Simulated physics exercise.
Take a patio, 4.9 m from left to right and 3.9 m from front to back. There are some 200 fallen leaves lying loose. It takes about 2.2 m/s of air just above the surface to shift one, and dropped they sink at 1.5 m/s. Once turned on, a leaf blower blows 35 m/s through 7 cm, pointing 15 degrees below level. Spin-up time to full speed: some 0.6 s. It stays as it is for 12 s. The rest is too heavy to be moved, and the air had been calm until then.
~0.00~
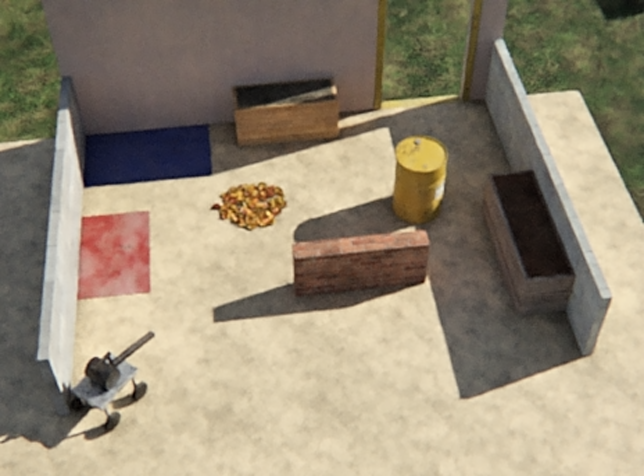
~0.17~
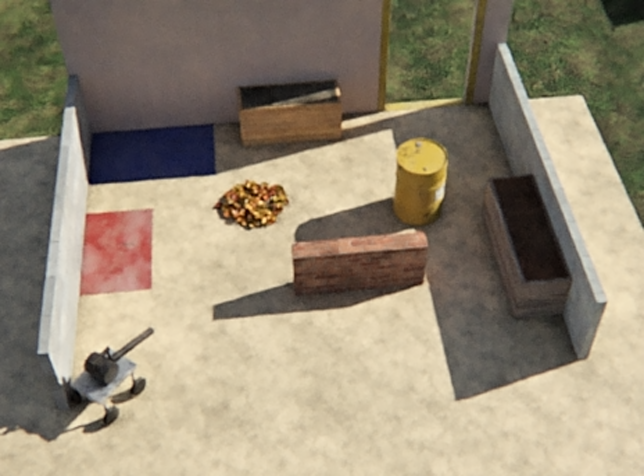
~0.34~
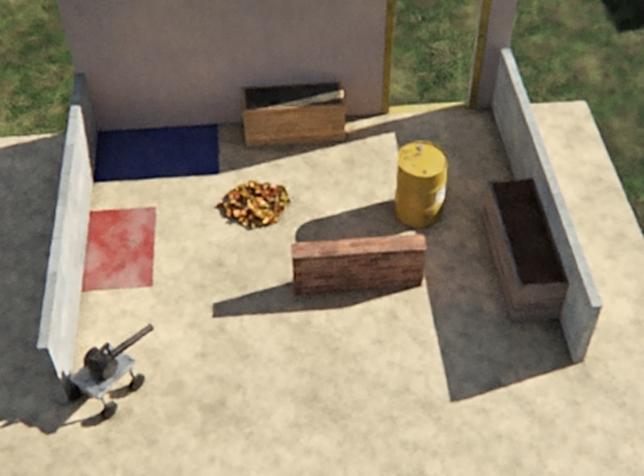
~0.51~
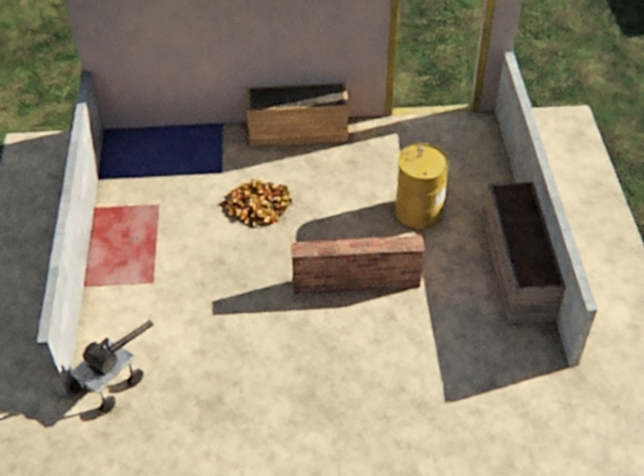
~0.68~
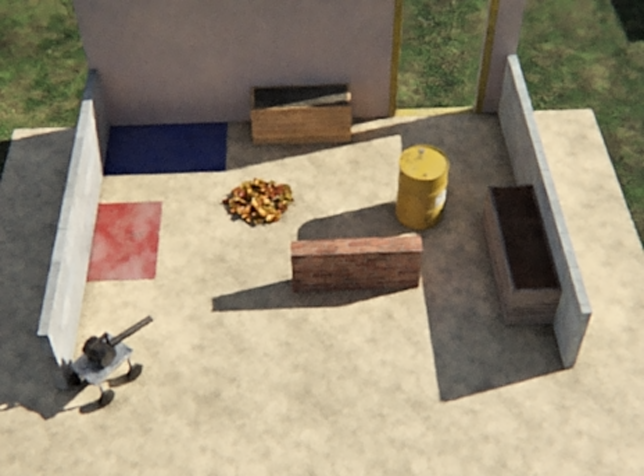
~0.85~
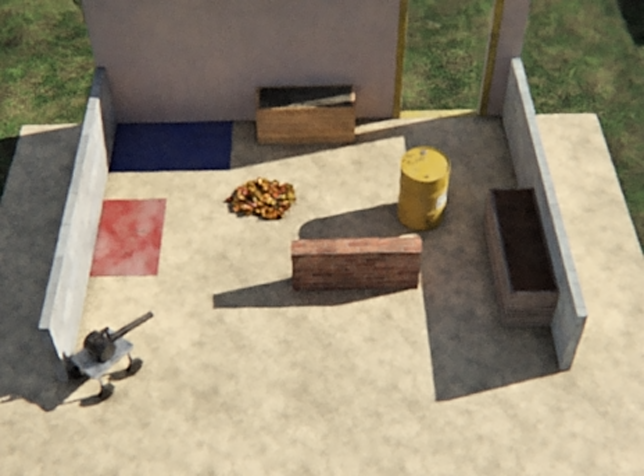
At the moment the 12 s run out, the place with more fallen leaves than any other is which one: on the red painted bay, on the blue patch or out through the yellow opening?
That is the yellow one.
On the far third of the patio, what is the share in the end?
I'd estimate around 70 per cent.
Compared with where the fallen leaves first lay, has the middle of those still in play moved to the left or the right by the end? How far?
Rightward, some 0.8 m.
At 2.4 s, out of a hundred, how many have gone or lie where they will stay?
Roughly 25 per cent of them.
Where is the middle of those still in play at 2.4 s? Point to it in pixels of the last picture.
Roughly pixel (311, 143).
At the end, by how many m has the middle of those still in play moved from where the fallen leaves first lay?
The middle is roughly 1.2 m from where it began.
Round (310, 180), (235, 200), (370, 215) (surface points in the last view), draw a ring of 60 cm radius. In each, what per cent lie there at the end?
In turn about 15 %, 0 %, 0 %.
After 2.4 s, 0 % are on the red painted bay, 0 % on the blue patch and 3 % out through the yellow opening; the middle of those still in play is near (311, 143); 24 % have settled or left.
After 3.8 s, 0 % are on the red painted bay, 0 % on the blue patch and 14 % out through the yellow opening; the middle of those still in play is near (314, 145); 32 % have settled or left.
After 6.6 s, 0 % are on the red painted bay, 0 % on the blue patch and 20 % out through the yellow opening; the middle of those still in play is near (318, 144); 38 % have settled or left.
After 12.0 s, at the end, 0 % are on the red painted bay, 0 % on the blue patch and 29 % out through the yellow opening; the middle of those still in play is near (338, 145).
